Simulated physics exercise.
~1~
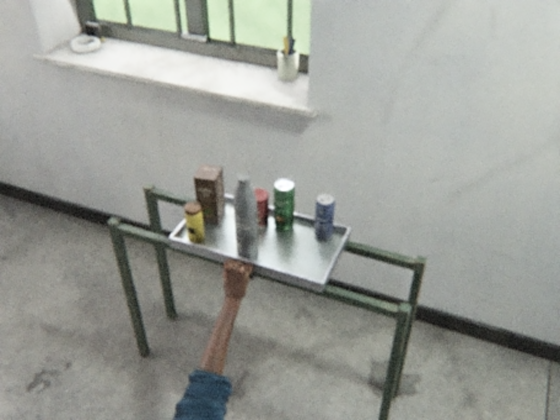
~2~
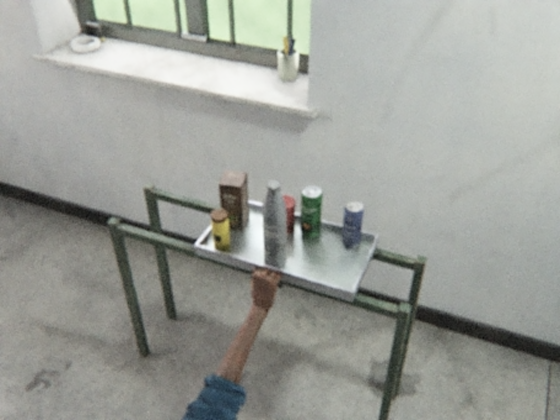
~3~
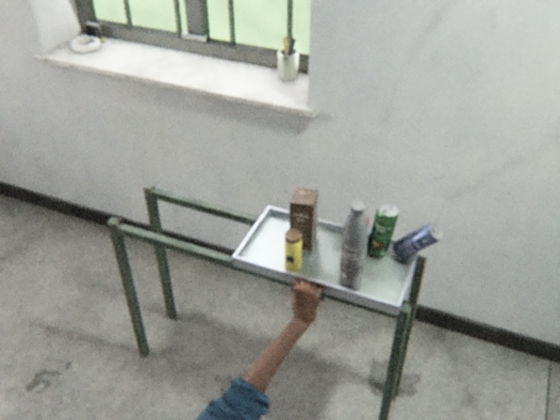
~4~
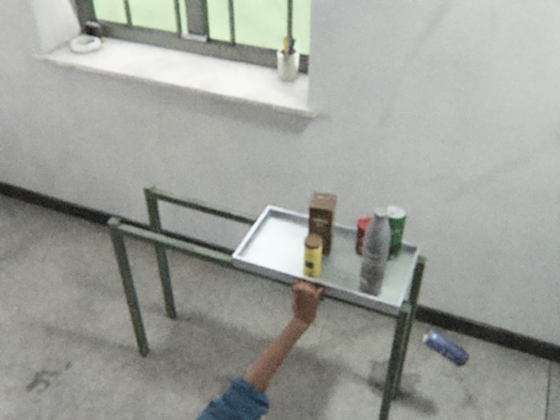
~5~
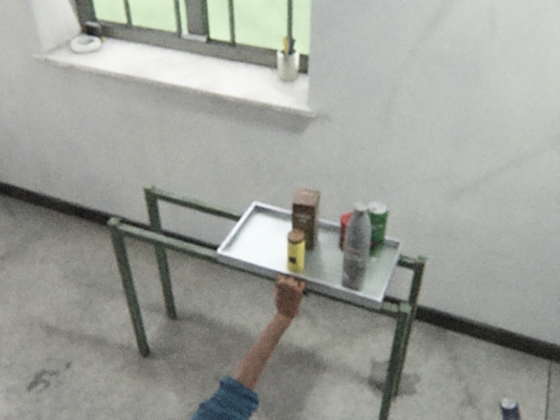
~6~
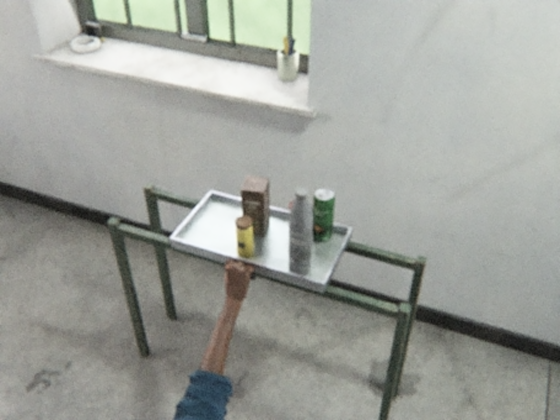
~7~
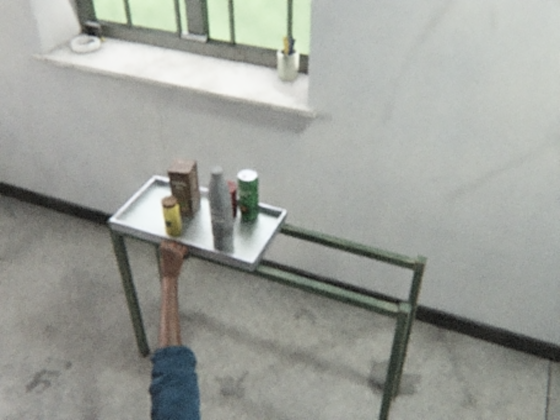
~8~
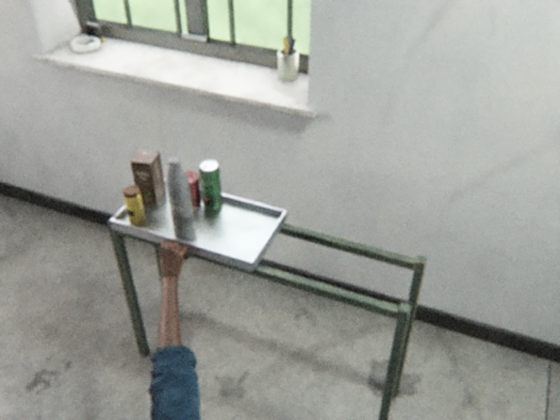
A hand in a blue sleeve grips the front edge of a silver tray resting on a green metal frame, seen from above in a grey-walled room with a barred window. On the tray stand a yellow shaker at the left, a brown carton behind it, a grey bottle, a red tin, a green can and a blue can at the right. The tray slides right, and the blue can tips over the edge and drops to the floor. The tray then moves back left to the far end of the frame. The other five items finish upright, grouped toward its left side.
